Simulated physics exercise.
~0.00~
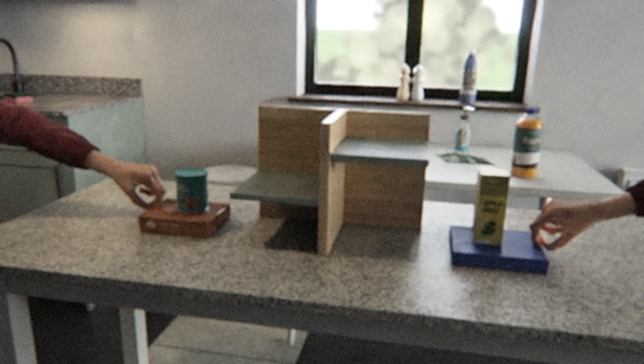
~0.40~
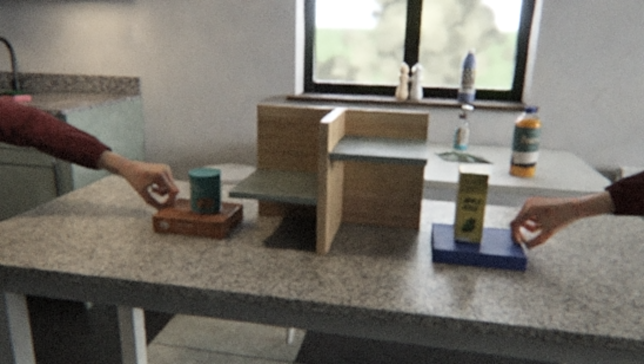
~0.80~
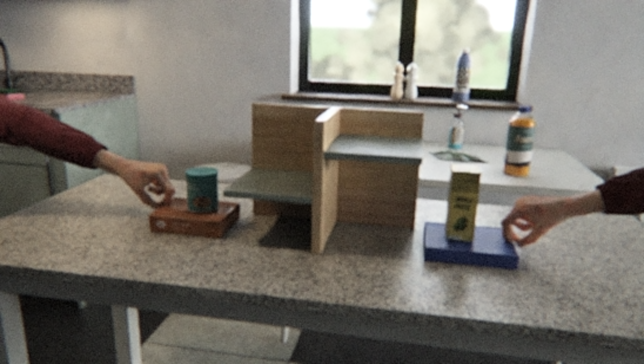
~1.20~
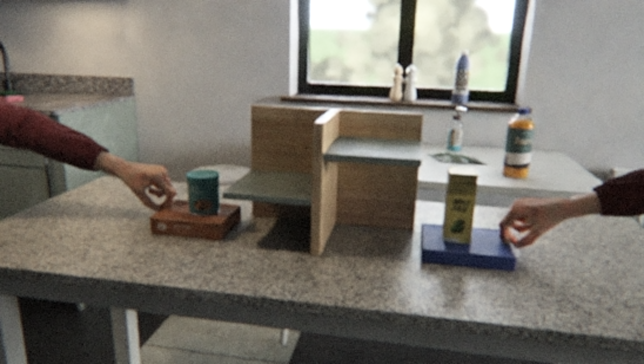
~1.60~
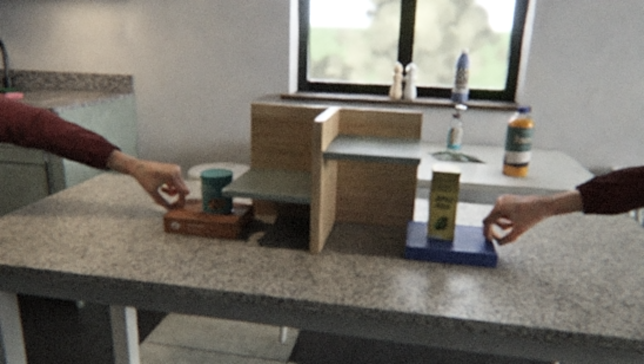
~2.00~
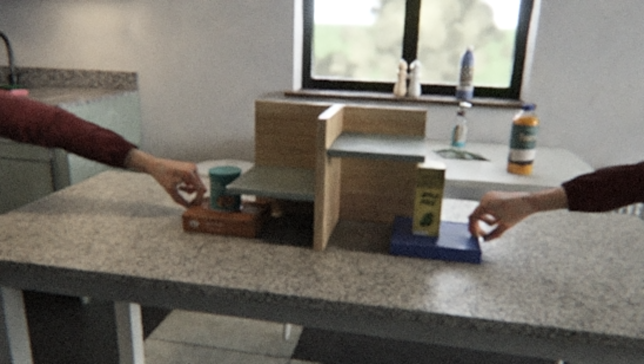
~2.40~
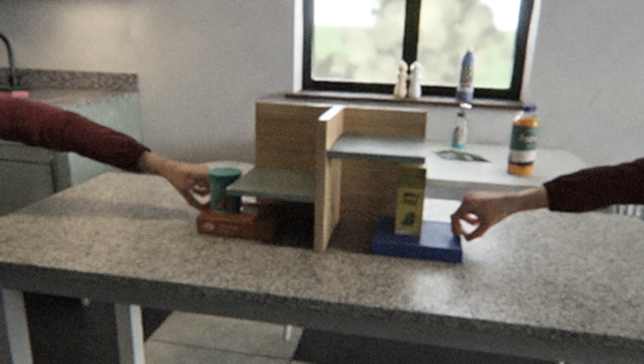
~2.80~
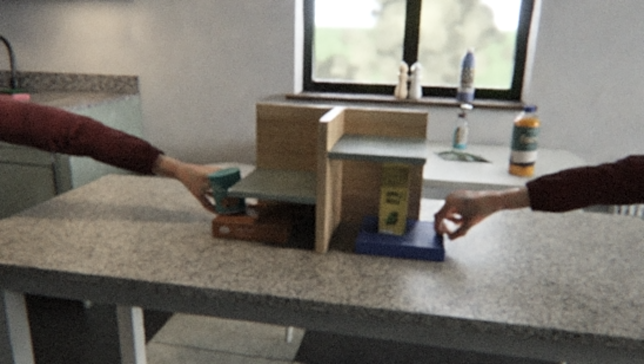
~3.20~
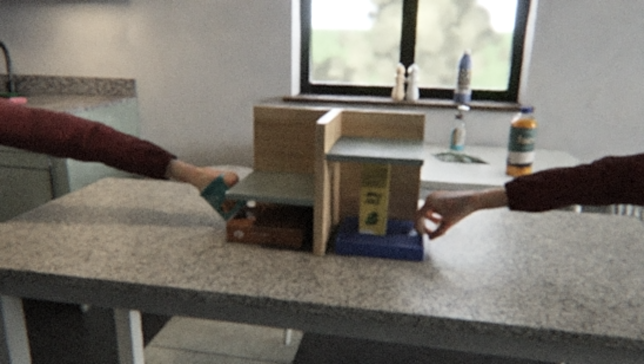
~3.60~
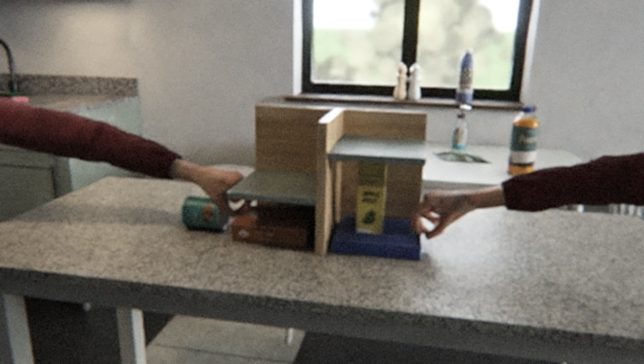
In this clip, two hands slide an orange box carrying a turquoise tin rightward and a blue tray carrying a yellow carton leftward under a rack's shelves; the carton passes beneath upright, while the tin meets the left shelf, tilts, and ends on its side.
